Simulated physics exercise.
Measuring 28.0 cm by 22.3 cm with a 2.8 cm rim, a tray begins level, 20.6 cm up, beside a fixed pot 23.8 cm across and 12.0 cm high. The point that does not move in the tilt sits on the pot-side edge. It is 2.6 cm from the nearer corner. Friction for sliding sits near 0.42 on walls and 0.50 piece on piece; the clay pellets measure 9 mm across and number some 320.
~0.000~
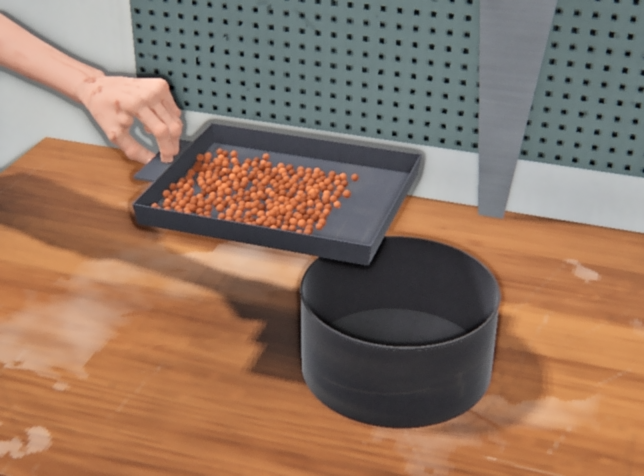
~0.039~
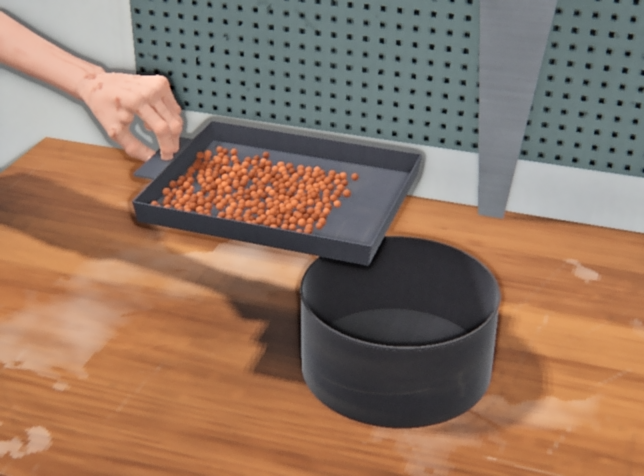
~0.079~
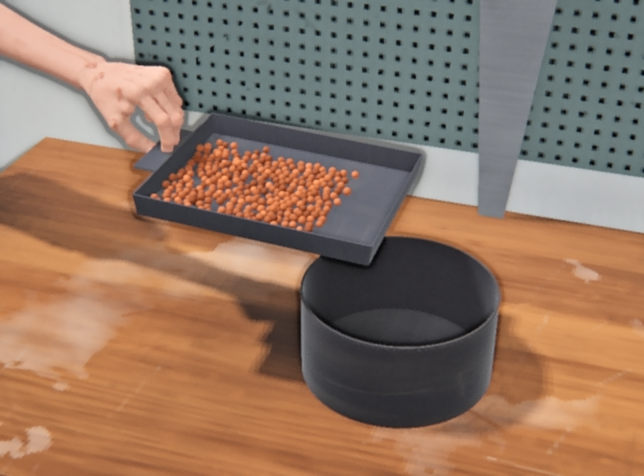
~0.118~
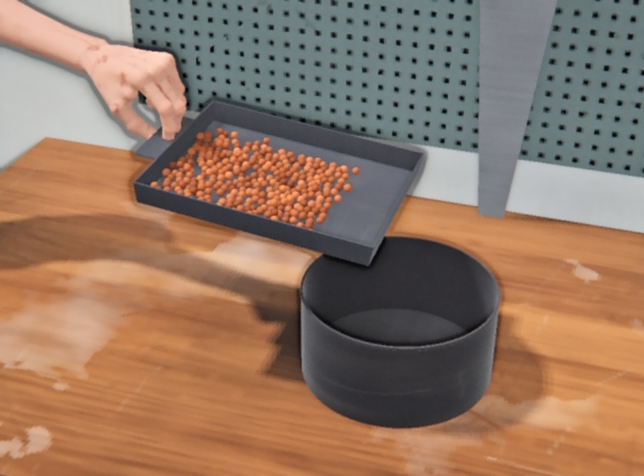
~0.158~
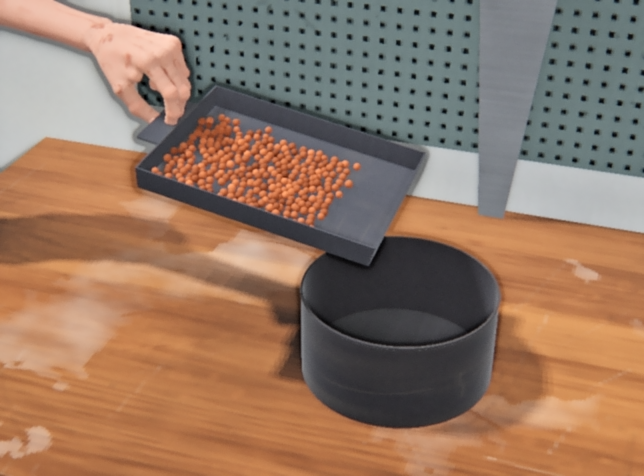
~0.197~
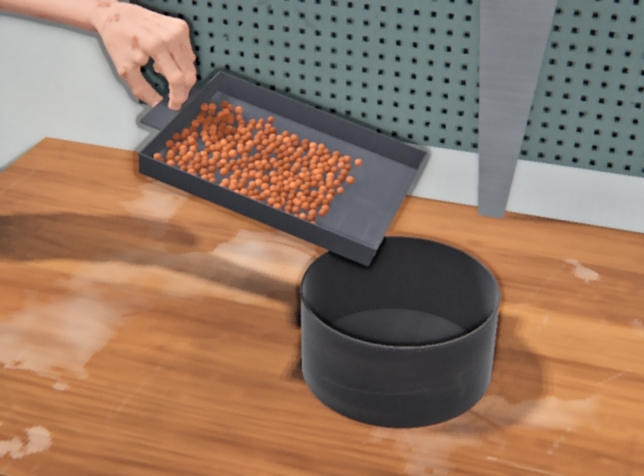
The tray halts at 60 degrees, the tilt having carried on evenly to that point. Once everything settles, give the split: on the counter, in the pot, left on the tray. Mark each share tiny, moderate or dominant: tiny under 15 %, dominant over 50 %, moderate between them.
Counter: Tiny, pot: Moderate, tray: Dominant.
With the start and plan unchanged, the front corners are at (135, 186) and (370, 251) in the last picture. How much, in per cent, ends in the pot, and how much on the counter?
Per cent by place - pot 0, counter 5.
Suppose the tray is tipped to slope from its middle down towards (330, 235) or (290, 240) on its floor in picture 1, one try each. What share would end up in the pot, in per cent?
About 10 per cent on the first try and 0 per cent on the second.
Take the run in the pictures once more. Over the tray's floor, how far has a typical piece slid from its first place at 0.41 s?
Roughly 2 cm.
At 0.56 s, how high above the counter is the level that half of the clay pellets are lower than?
Median height: Approx. 28 cm.
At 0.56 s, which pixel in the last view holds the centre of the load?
Look near (359, 174) in the last picture.
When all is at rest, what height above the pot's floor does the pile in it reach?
About 1.5 centimetres.
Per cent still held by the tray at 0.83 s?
Something like 75 percent, roughly.
Then, at 0.41 s, tilt 38 degrees; the tray holds 100 %, the pot 0 %.
After 0.56 s, tilt 54 degrees; the tray holds 100 %, the pot 0 %.
Then, at 0.83 s, tilt 60 degrees; the tray holds 75 %, the pot 10 %.
At rest (1.7 s), counter 10 %, pot 20 %, tray 70 %.
